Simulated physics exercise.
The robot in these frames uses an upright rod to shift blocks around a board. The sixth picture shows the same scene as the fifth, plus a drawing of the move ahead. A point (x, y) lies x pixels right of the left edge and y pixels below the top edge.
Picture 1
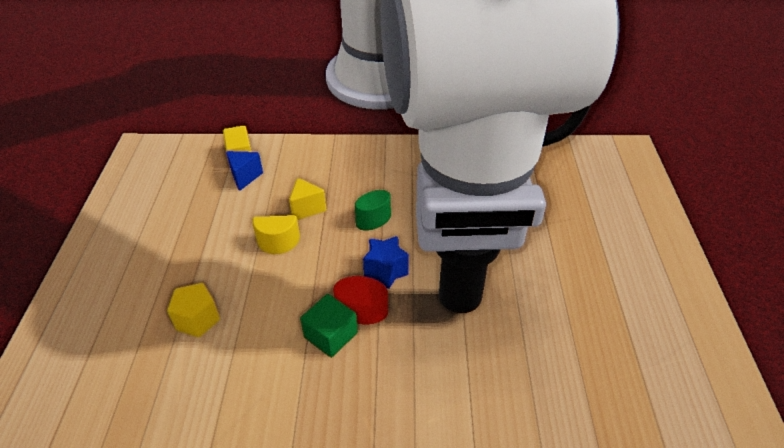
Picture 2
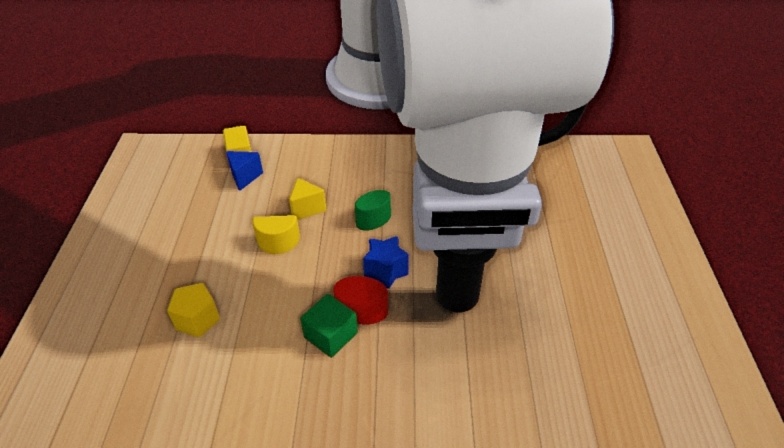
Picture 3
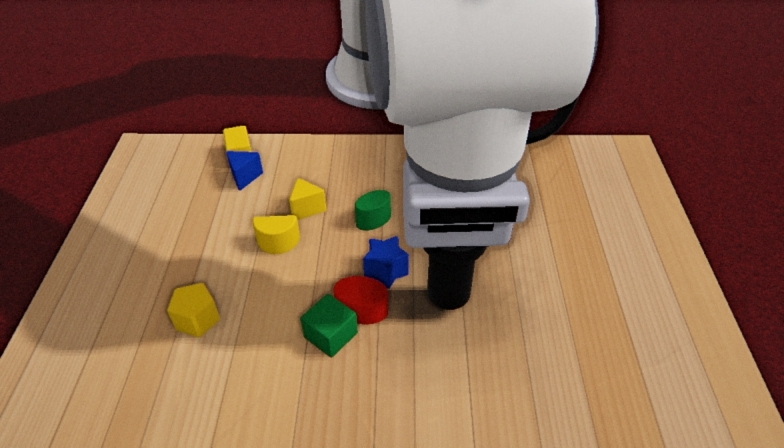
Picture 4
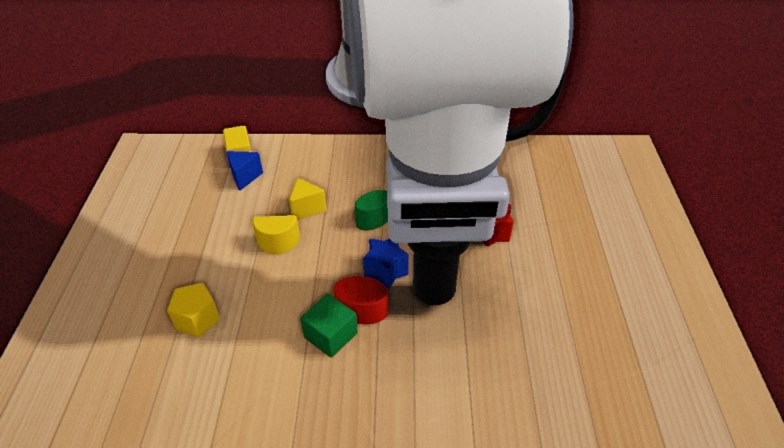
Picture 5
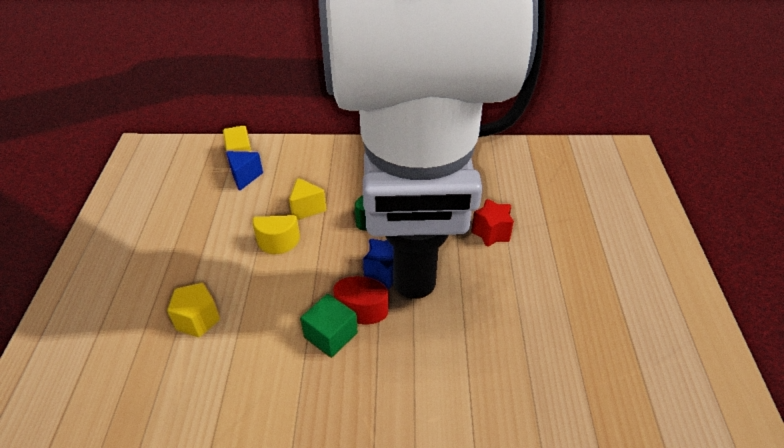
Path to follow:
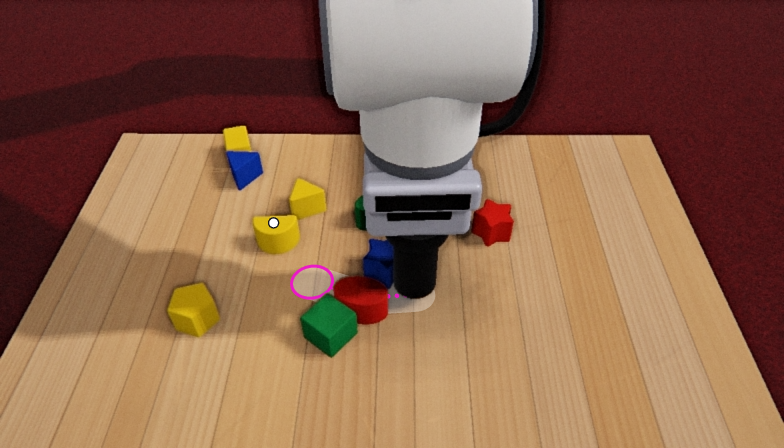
The robot arm slid its black upright rod slowly left across the wooden board toward the blue star, uncovering a red star behind it, while the scattered colored blocks stayed almost entirely still.
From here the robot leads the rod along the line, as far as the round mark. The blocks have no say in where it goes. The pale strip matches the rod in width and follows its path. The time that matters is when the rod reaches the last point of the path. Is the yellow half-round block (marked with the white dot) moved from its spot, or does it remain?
Once the path is done, it remains where it sat before.
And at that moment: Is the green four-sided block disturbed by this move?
Its place changes.
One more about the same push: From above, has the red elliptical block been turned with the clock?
No.
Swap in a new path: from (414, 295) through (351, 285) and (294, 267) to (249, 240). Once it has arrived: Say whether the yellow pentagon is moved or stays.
It stays.
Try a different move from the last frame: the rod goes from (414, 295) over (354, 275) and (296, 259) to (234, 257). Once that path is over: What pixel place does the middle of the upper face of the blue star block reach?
I'd guess (341, 221).
Drawn move, from (414, 295) by way of (361, 295) to (312, 282); the dot is on the yellow half-round block.
What follows on the original path. Halfway along, rod at (359, 283); green four-sided block at (315, 322), turned 30° anticlockwise; red elliptical block at (316, 289); blue star block at (369, 247), turned 55° clockwise.
At the end, rod at (310, 270); yellow half-round block still; green four-sided block at (315, 322), turned 30° anticlockwise; red elliptical block at (280, 290), turned 20° anticlockwise; blue star block at (367, 246), turned 70° clockwise.
